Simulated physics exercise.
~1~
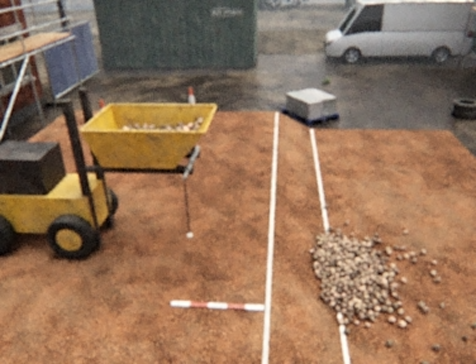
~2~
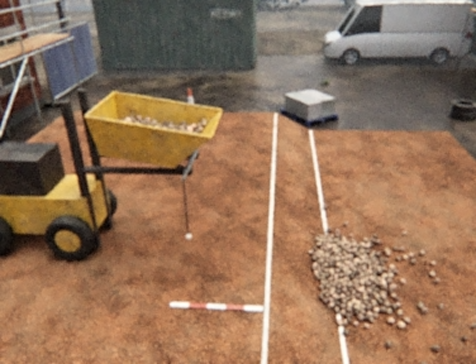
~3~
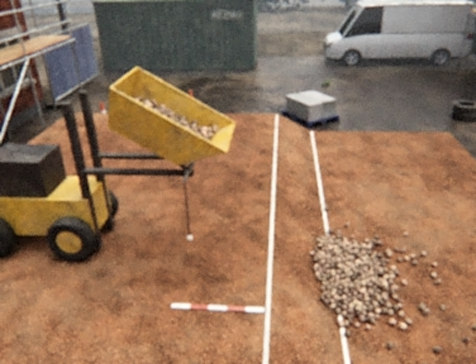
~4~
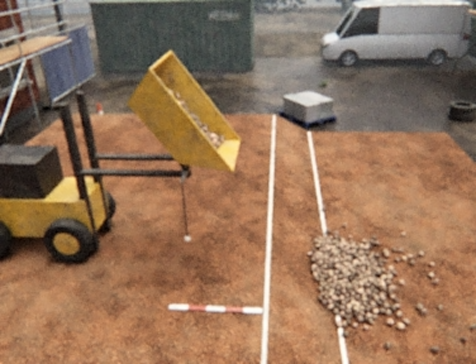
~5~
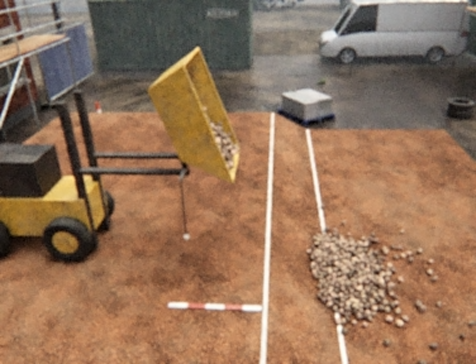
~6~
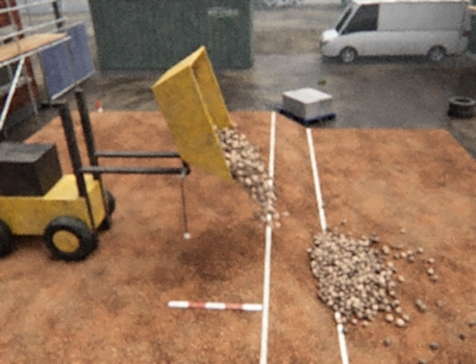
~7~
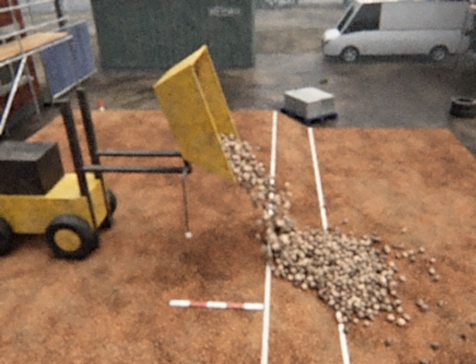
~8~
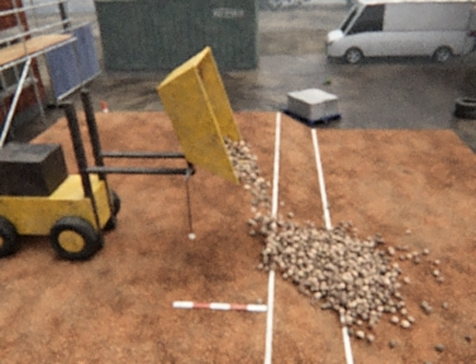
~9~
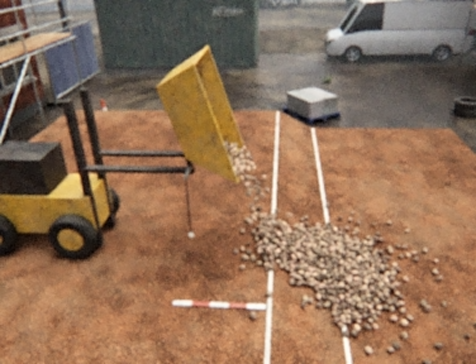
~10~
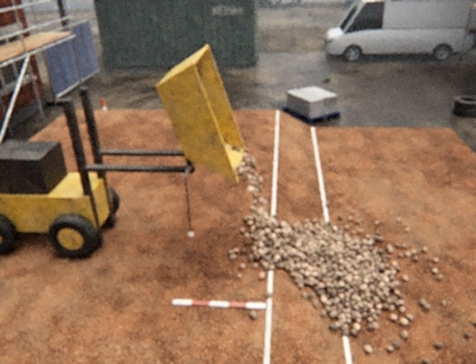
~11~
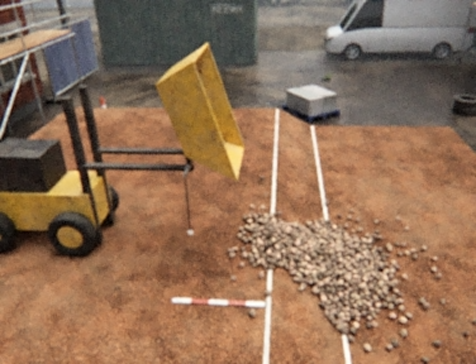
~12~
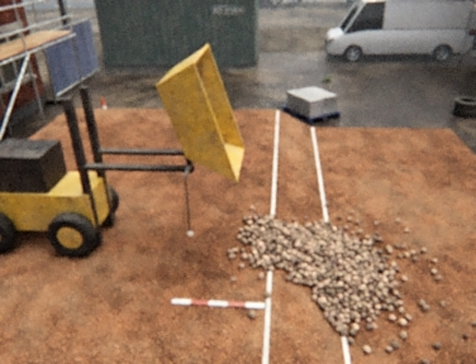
On a yard of reddish-brown ground, a yellow forklift at left holds up a yellow skip of pale stones, while an earlier heap lies loose at right across one of two white lines. The skip tips steadily forward toward the right, and the stones slide down to its lower end. Once it is steeply tilted, they begin pouring over the lip. They land around the left white line and spread until they join the earlier heap. The stream thins and stops, leaving the skip empty and still tilted above one broad pile lying across both lines.
